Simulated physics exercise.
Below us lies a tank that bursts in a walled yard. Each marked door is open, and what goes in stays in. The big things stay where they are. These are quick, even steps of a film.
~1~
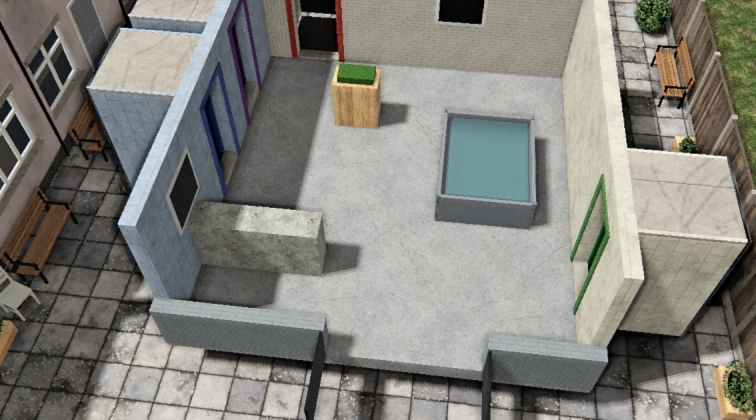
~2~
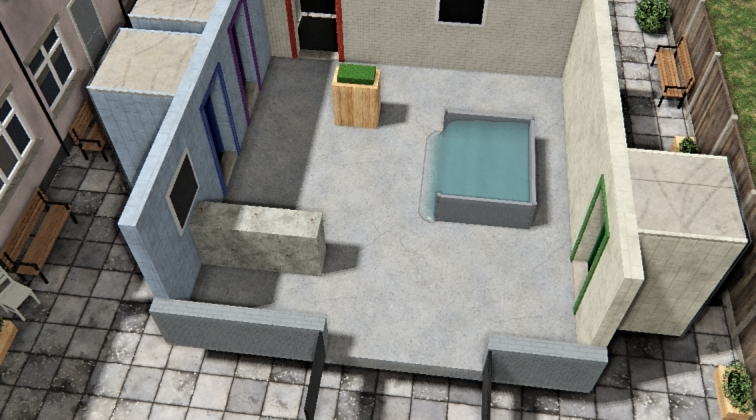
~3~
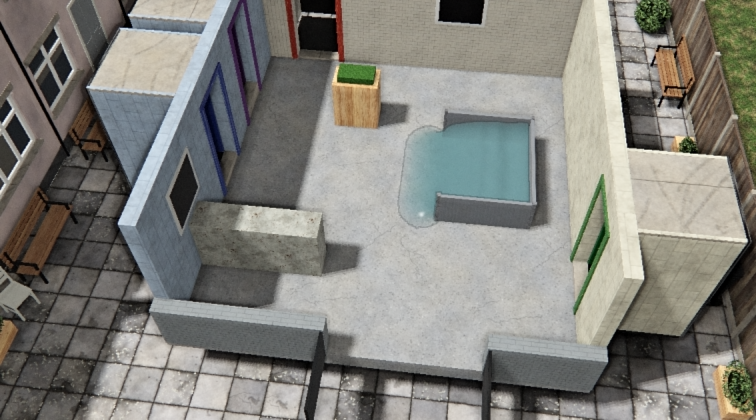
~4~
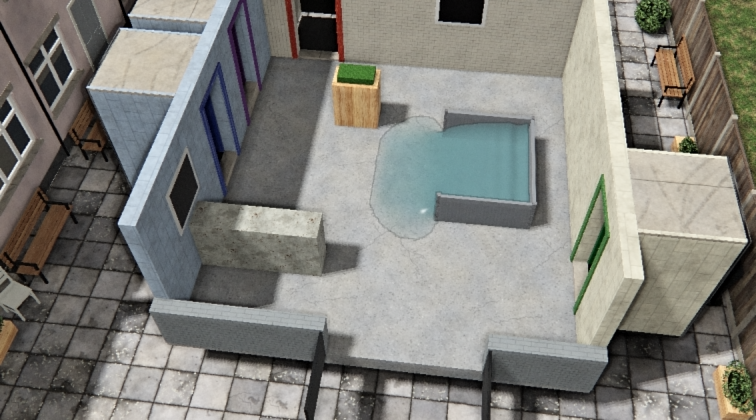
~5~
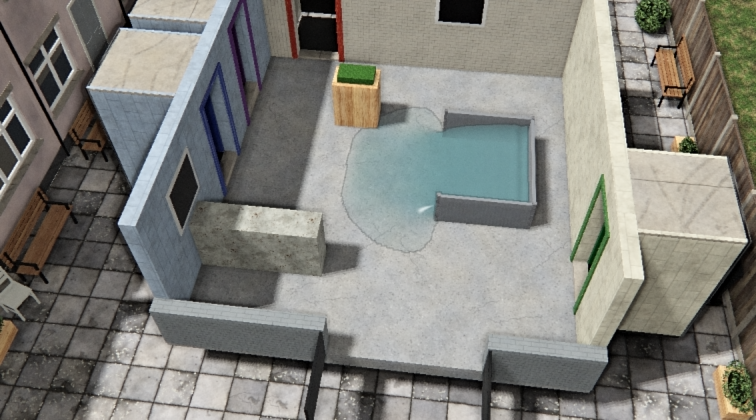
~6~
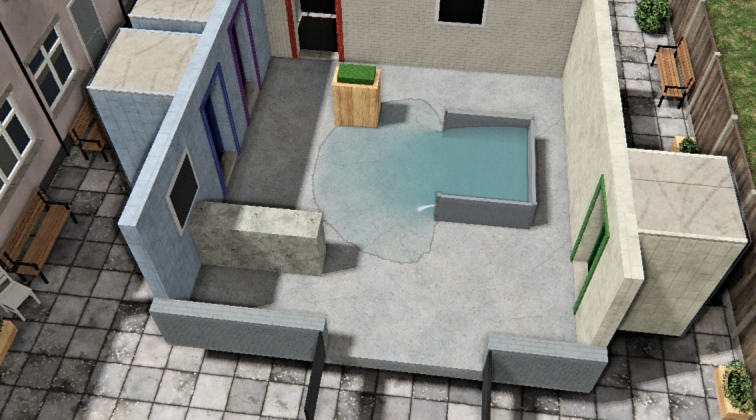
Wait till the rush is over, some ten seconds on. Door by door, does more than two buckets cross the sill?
One by one: The red door takes more than that; the blue door takes more than that; the green door stays under that; the purple door stays under that.
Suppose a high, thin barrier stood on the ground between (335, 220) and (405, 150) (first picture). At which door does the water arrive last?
That is the green one.
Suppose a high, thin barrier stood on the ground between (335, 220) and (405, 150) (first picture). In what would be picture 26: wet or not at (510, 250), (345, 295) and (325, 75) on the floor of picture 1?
As listed: Not flooded, covered, covered.
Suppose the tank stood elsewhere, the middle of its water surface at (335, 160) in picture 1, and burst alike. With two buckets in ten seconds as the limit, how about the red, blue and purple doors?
In short: Red door floods, blue door passes that mark, purple door takes less.
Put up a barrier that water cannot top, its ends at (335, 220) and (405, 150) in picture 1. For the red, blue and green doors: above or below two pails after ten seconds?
My reading: Red door is under, blue door stays under, green door is under.
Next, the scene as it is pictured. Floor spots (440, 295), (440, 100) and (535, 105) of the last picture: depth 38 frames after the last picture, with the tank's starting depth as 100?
In turn 4, 4 and 2 in a hundred.
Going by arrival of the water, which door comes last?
Last comes the one in green.
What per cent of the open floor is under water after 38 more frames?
Close to 65 %.
A moment on, water covers 35 % of the floor; the red door not reached, the blue door under two buckets in, the green door not reached, the purple door not reached.
Next, water covers 45 % of the floor; the red door wet at the sill, nothing in, the blue door over two buckets in, the green door not reached, the purple door wet at the sill, nothing in.
Then, water covers 50 % of the floor; the red door under two buckets in, the blue door far over two buckets in, the green door not reached, the purple door wet at the sill, nothing in.
Later, water covers 65 % of the floor; the red door over two buckets in, the blue door far over two buckets in, the green door not reached, the purple door wet at the sill, nothing in.
In the end, water covers 90 % of the floor; the red door over two buckets in, the blue door far over two buckets in, the green door wet at the sill, nothing in, the purple door wet at the sill, nothing in.
